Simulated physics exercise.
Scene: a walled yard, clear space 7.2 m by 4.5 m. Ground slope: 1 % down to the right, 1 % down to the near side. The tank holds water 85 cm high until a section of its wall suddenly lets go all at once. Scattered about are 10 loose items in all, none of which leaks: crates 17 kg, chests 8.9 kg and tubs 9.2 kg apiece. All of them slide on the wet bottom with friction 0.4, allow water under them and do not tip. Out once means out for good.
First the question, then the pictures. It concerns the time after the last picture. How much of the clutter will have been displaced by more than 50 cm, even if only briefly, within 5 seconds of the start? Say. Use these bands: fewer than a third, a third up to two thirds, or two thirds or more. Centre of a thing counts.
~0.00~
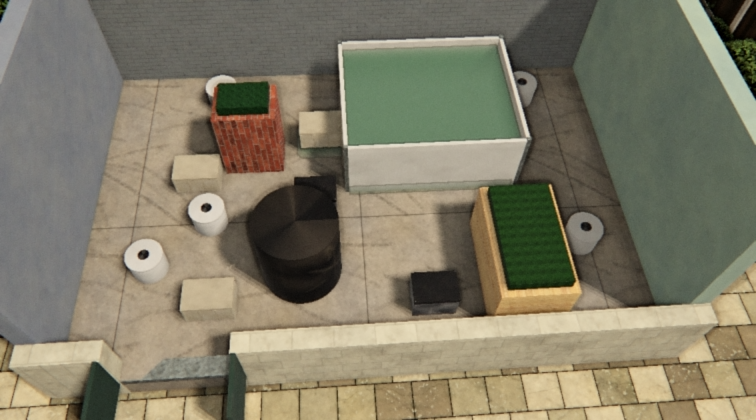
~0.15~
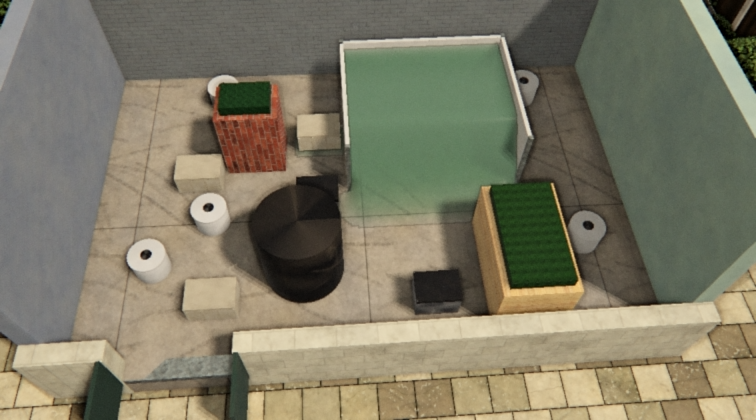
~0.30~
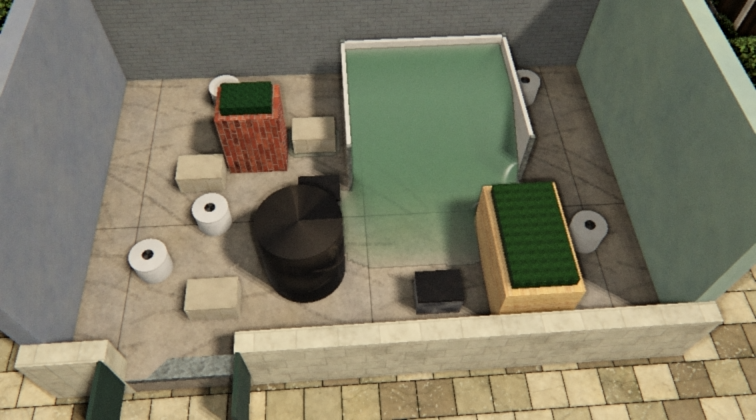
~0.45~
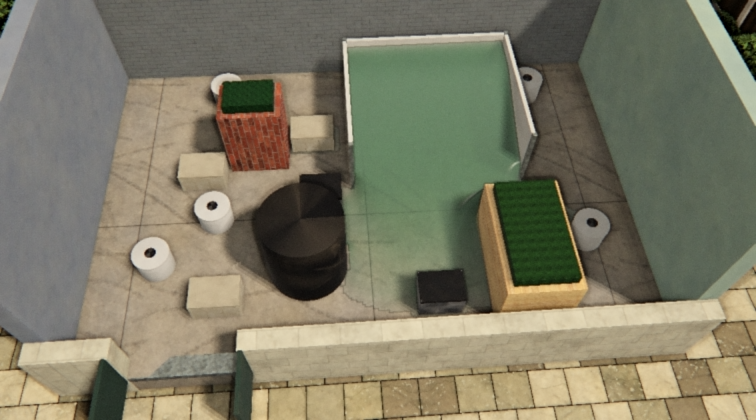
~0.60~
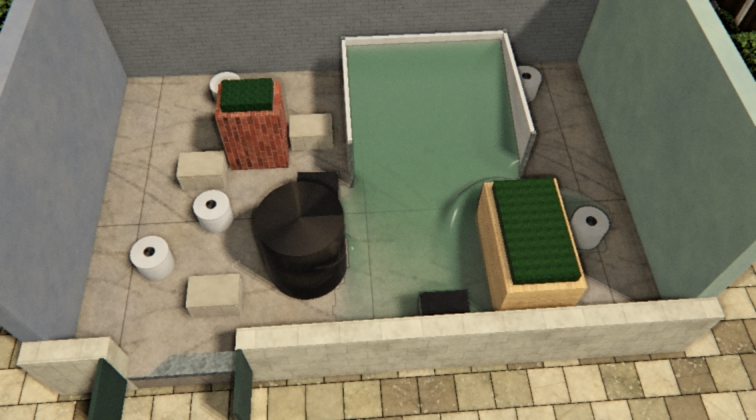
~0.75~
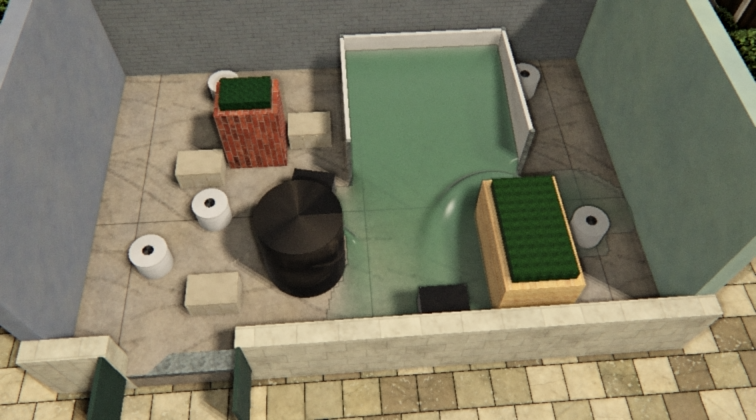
It falls in two thirds or more.
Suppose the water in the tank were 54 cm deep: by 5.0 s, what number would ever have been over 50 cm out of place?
It would come to 5 of them.
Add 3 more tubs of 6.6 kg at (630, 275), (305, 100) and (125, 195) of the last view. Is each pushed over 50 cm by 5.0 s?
So it's gets above, then stays below, then gets above.
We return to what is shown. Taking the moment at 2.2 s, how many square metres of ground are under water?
About 20 m2 is covered.
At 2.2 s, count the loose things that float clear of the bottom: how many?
Tally: 1 of them.
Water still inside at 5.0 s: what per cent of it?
Somewhere near 96 percent, give or take.
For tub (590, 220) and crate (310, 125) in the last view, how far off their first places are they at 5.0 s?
Distances: 100 cm; 100 cm.
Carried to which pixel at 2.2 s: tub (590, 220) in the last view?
About pixel (593, 259).
After 1.1 s 0 of 10 are over 50 cm from their spots; 1 afloat.
After 2.2 s 2 of 10 are over 50 cm from their spots; 1 afloat.
After 3.5 s 4 of 10 are over 50 cm from their spots; 6 afloat.
After 5.0 s 9 of 10 are over 50 cm from their spots, and 9 have been at some point; 8 afloat.
